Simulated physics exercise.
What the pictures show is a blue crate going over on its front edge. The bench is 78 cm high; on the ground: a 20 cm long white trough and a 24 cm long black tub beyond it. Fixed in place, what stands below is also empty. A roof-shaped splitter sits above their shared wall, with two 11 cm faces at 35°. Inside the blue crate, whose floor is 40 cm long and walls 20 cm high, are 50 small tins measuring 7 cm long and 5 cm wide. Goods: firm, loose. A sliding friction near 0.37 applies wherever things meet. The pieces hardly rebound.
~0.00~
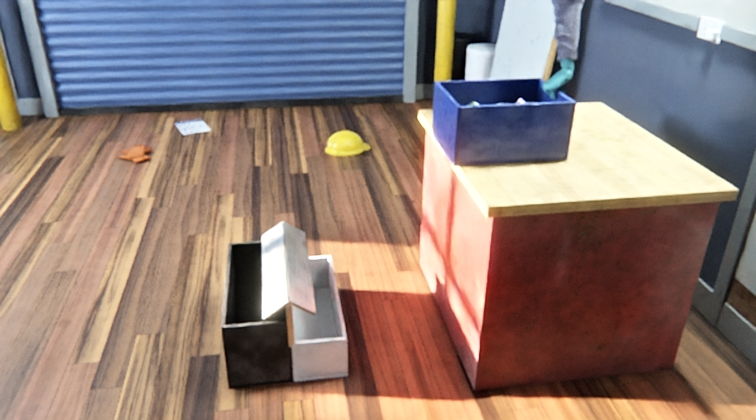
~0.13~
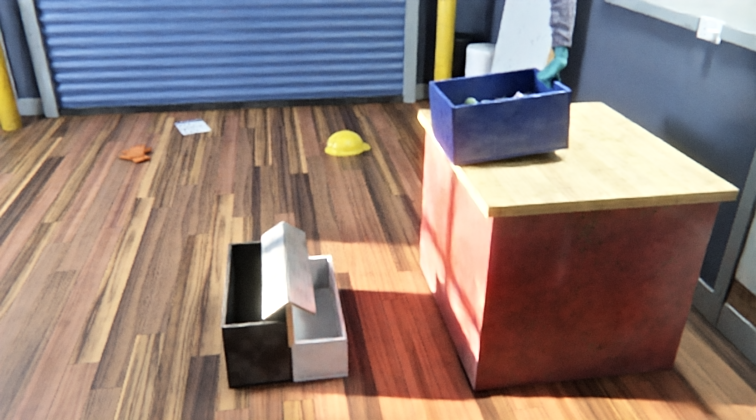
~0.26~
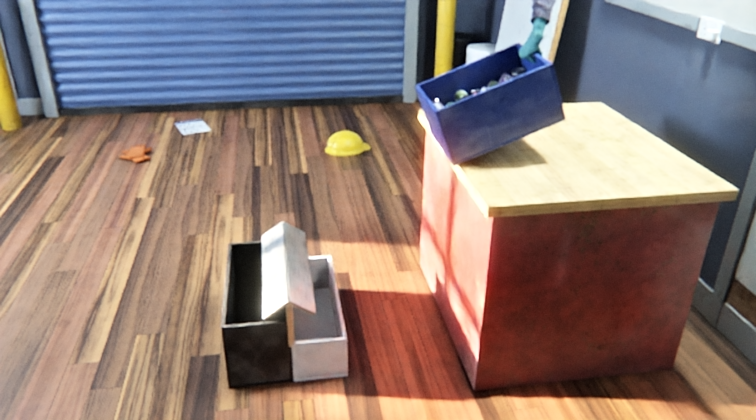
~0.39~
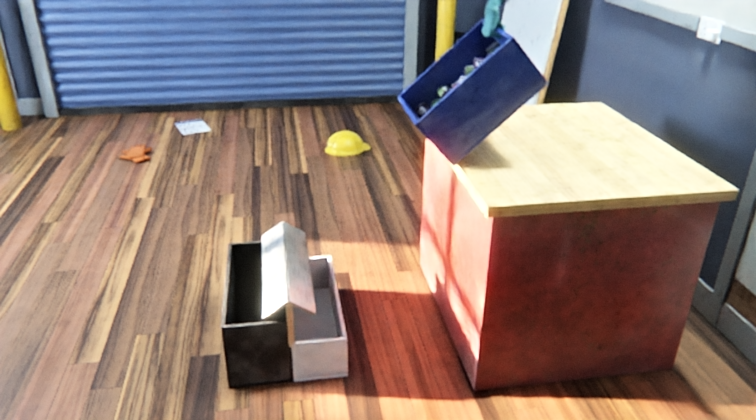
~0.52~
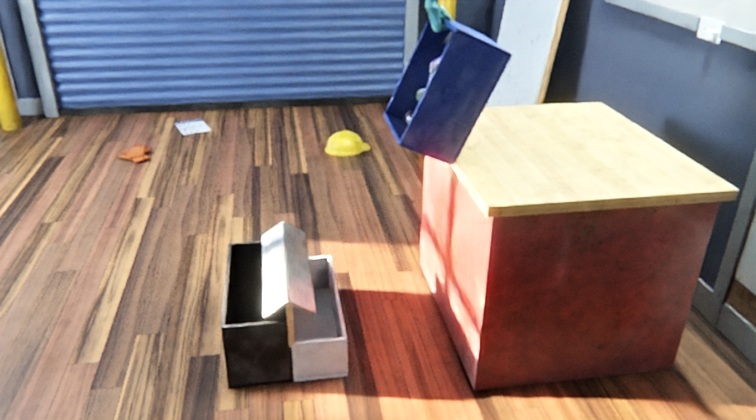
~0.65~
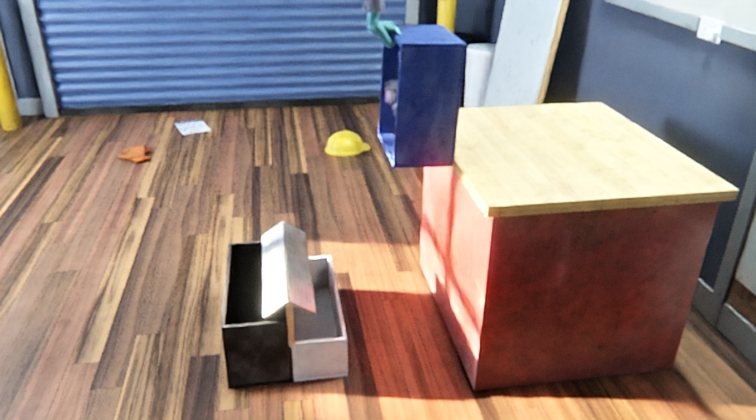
A gloved hand tilted a blue crate of small items on a wooden-topped bench steadily leftward until it stood almost upright on its edge, while the black and white bins on the floor stayed still.
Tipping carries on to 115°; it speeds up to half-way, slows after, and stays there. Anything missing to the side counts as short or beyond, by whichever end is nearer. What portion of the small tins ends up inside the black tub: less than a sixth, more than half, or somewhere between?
Less than a sixth.
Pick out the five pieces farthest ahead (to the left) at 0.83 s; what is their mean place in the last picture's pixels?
Centre: About (344, 166) px.
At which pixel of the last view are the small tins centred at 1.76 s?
I'd place it about (328, 320) in the last view.
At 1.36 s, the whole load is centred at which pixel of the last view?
Centre estimate - approximately (332, 313).
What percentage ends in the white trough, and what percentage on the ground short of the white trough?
First place roughly 45 per cent, second place roughly 50 per cent.
After 0.83 s, tilt 110°; 32 still in the blue crate and 18 in the air.
After 1.05 s, tilt 115°; 9 still in the blue crate, 5 in the white trough and 36 in the air.
After 1.36 s, tilt 115°; 19 in the white trough, 2 in the black tub, 13 on the ground short of the white trough and 16 in the air.
When it is over (at 1.76 s), 23 in the white trough, 3 in the black tub and 24 on the ground short of the white trough. Asked share, 3 of 50, 6 per cent.
